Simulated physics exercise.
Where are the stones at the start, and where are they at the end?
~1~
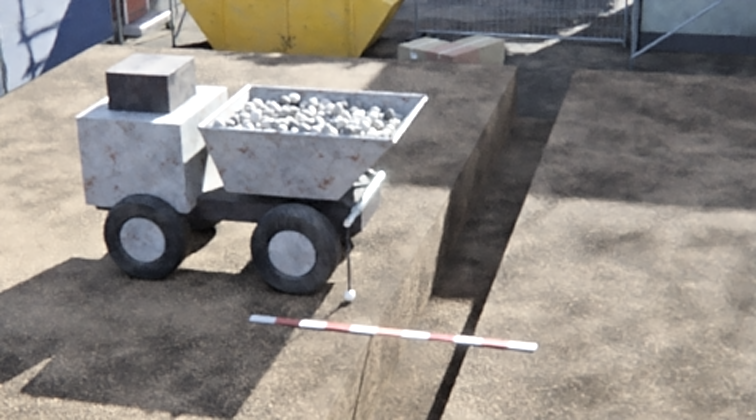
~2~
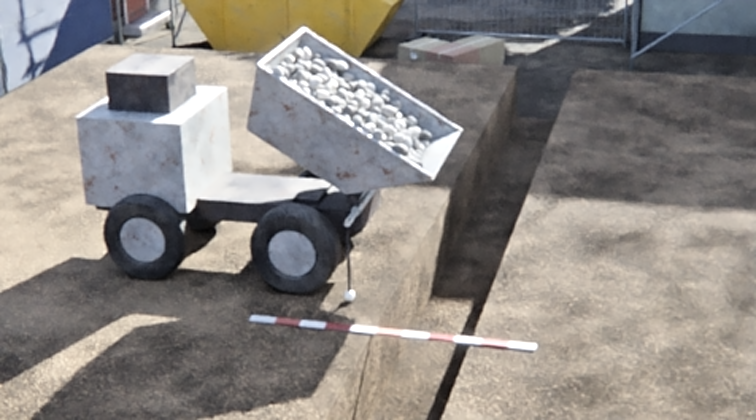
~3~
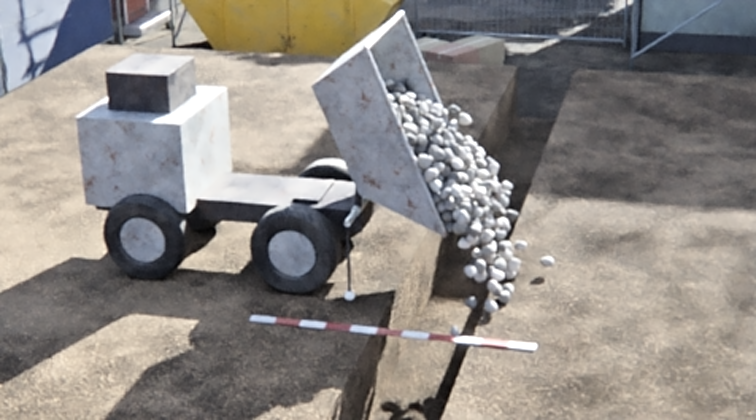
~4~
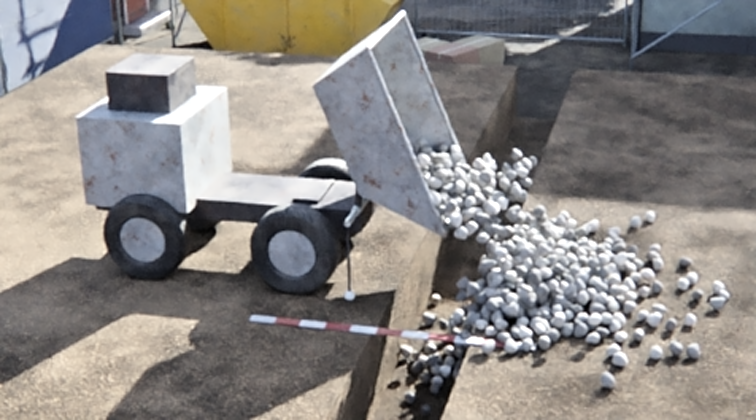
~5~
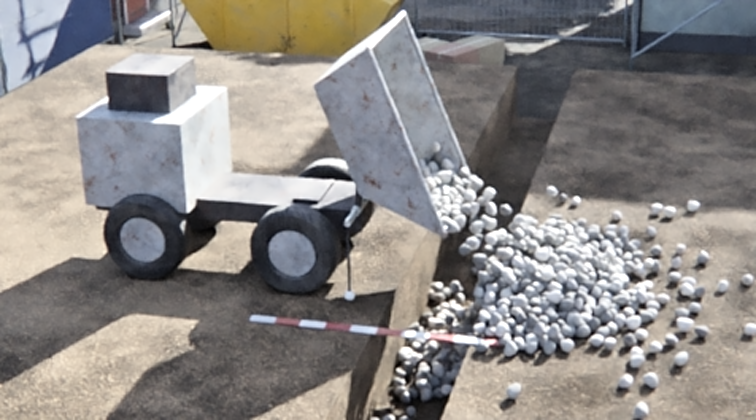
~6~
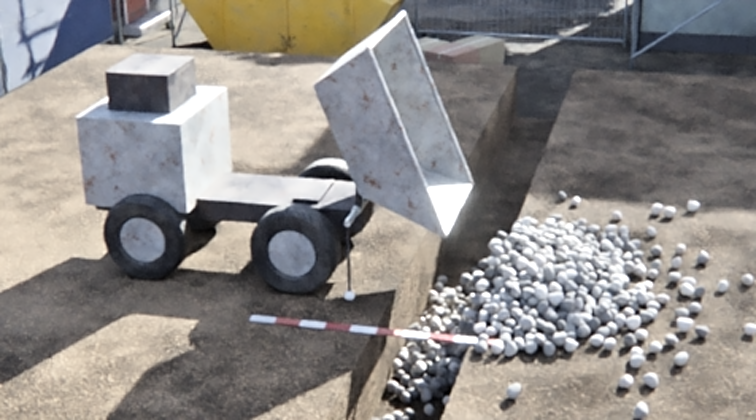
At the start the stones are heaped in the raised-sided body of the dumper on the left. At the end they lie lower down and to the right, partly in the trench and mostly spread over the ground beyond it.
